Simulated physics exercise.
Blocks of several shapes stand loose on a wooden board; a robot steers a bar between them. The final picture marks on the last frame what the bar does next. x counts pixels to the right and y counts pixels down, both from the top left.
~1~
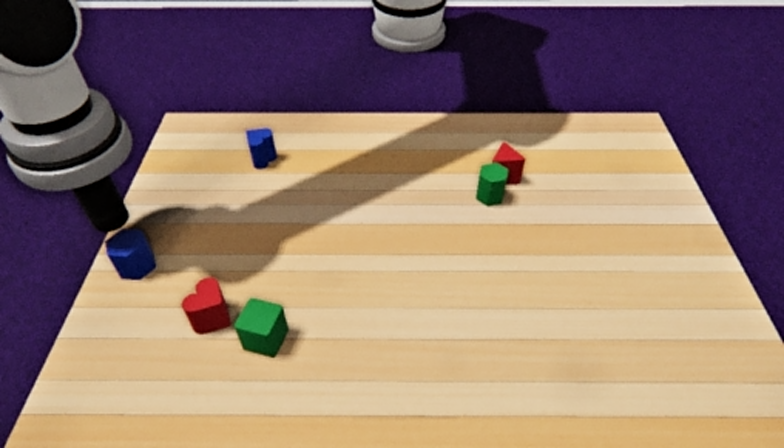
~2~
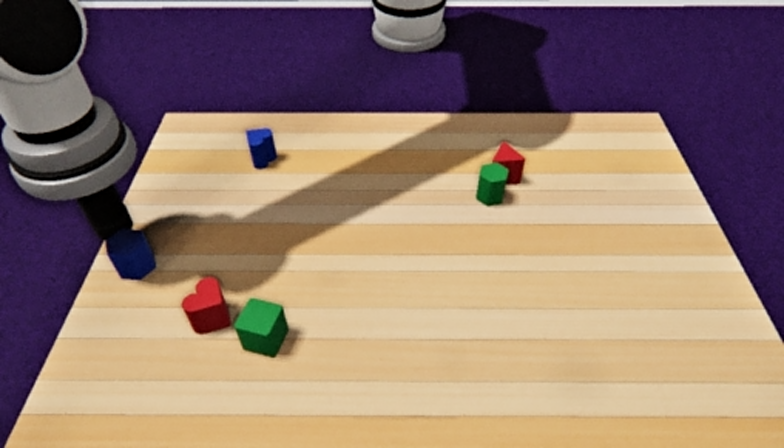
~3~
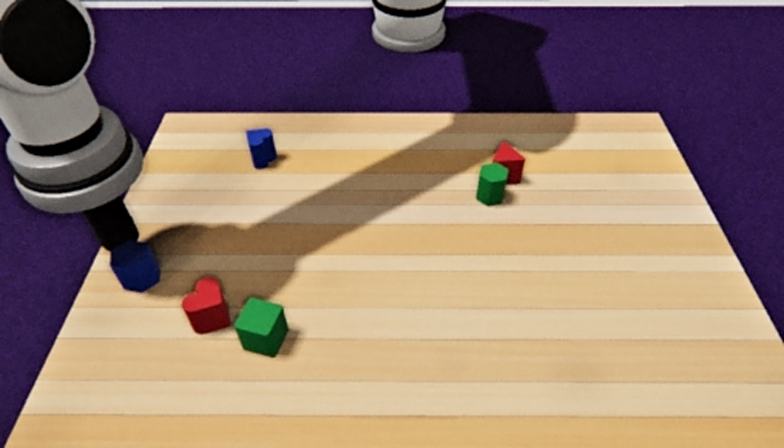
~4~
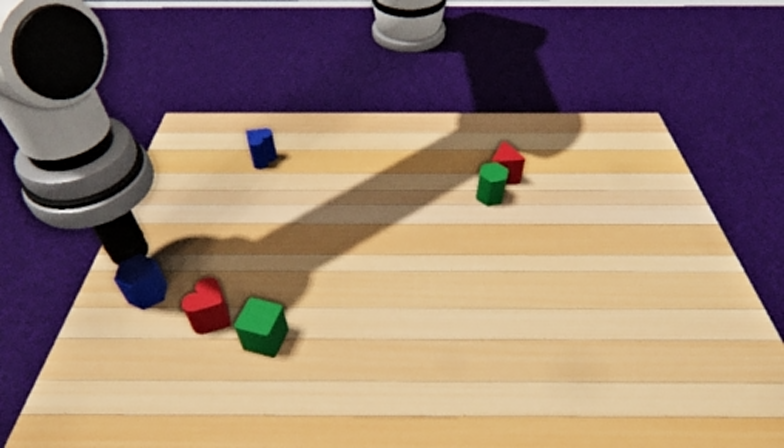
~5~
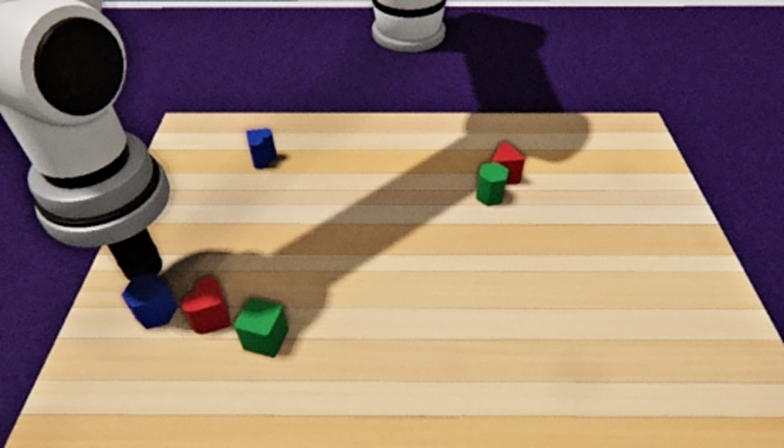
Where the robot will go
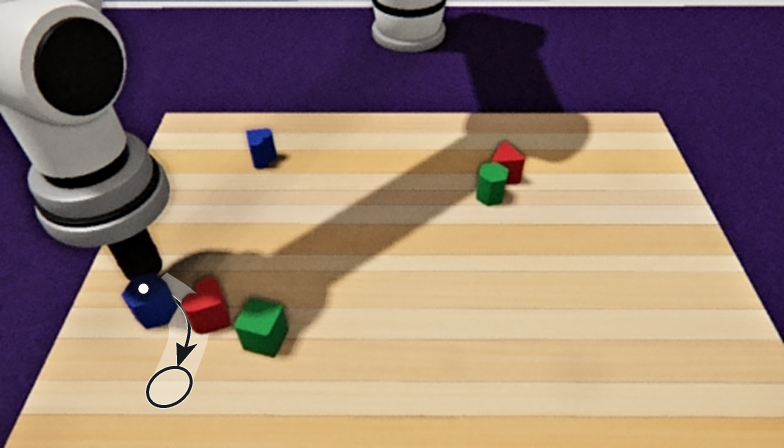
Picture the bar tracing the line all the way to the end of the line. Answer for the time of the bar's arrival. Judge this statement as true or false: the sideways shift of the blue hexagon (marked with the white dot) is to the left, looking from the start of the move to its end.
The statement is false.
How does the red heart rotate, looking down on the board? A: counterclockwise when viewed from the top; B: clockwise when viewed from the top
A
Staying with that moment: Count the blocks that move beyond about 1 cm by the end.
Answer: Two blocks.
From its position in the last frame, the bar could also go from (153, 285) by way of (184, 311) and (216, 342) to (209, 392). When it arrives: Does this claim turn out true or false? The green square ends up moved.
Answer: True.
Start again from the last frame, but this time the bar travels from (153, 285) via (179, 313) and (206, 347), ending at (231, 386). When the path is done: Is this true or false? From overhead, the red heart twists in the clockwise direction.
Verdict: False.
The drawn path runs from (153, 285) over (181, 306) and (187, 342) to (170, 386); the dot is on the blue hexagon.
On the path given first. One third of the way, bar (174, 291); blue hexagon (158, 317), turned 45° clockwise.
Two thirds of the way, bar (179, 328); blue hexagon (146, 355), turned 90° clockwise; red heart (213, 306), turned 40° anticlockwise.
At the end, bar (161, 372); blue hexagon (114, 394), turned 130° clockwise; red heart (213, 306), turned 40° anticlockwise; green square not moved.
